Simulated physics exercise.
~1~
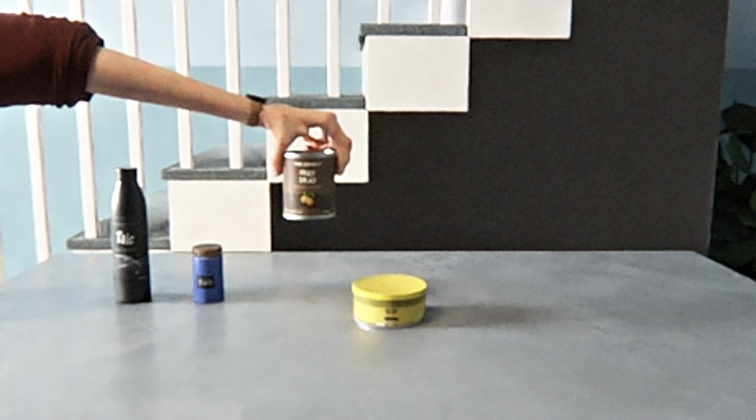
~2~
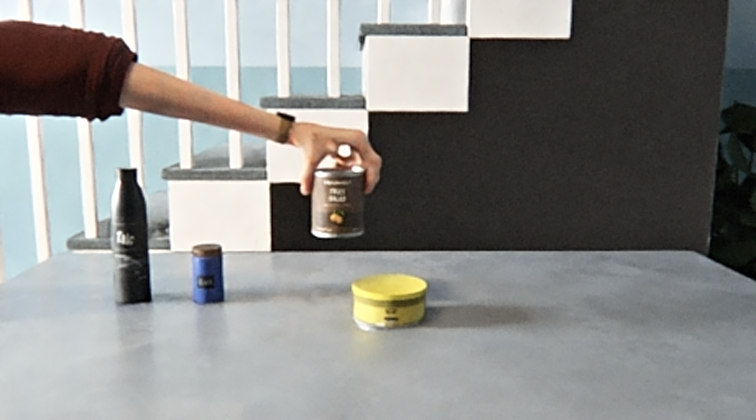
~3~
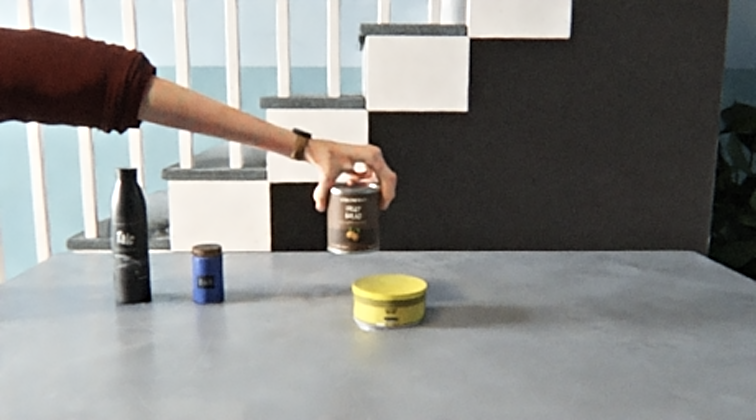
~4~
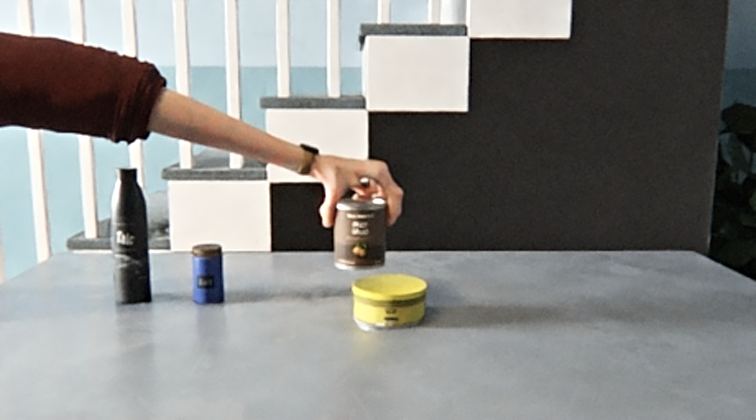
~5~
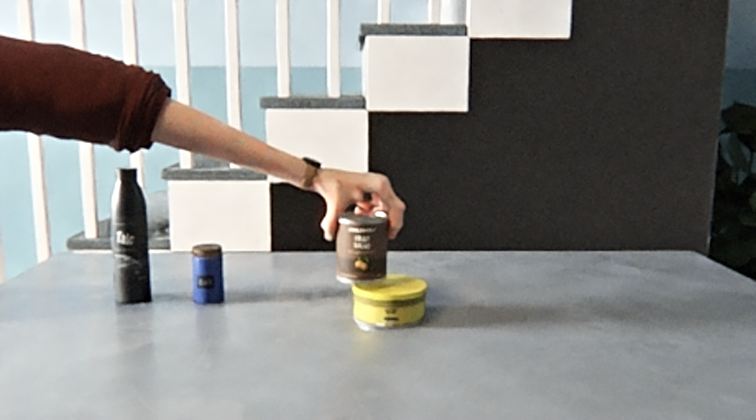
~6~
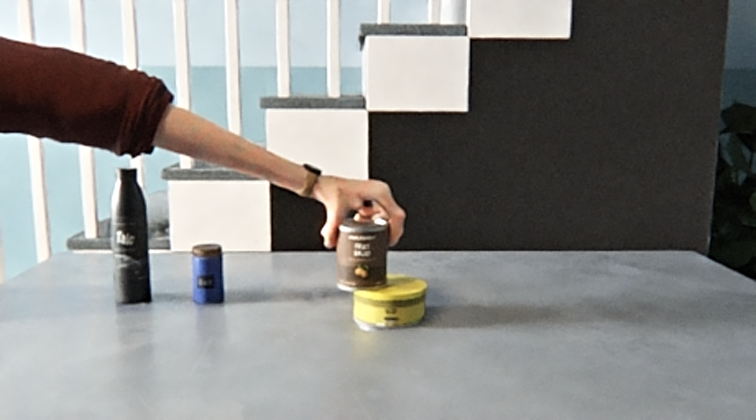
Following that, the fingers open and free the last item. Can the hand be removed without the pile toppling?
Yes, the pile stays balanced.
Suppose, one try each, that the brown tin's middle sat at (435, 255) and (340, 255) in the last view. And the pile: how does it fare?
The pile tips over in the first case, then in the second case it tips over.
Then, 0.50 s past the last view, nothing moves.
Then, 1.30 s past the last view, brown tin resting near (362, 254).
Finally, all 4 still in place. Final places as the last picture's camera would see them, brown tin near (362, 254). The pile keeps its balance.
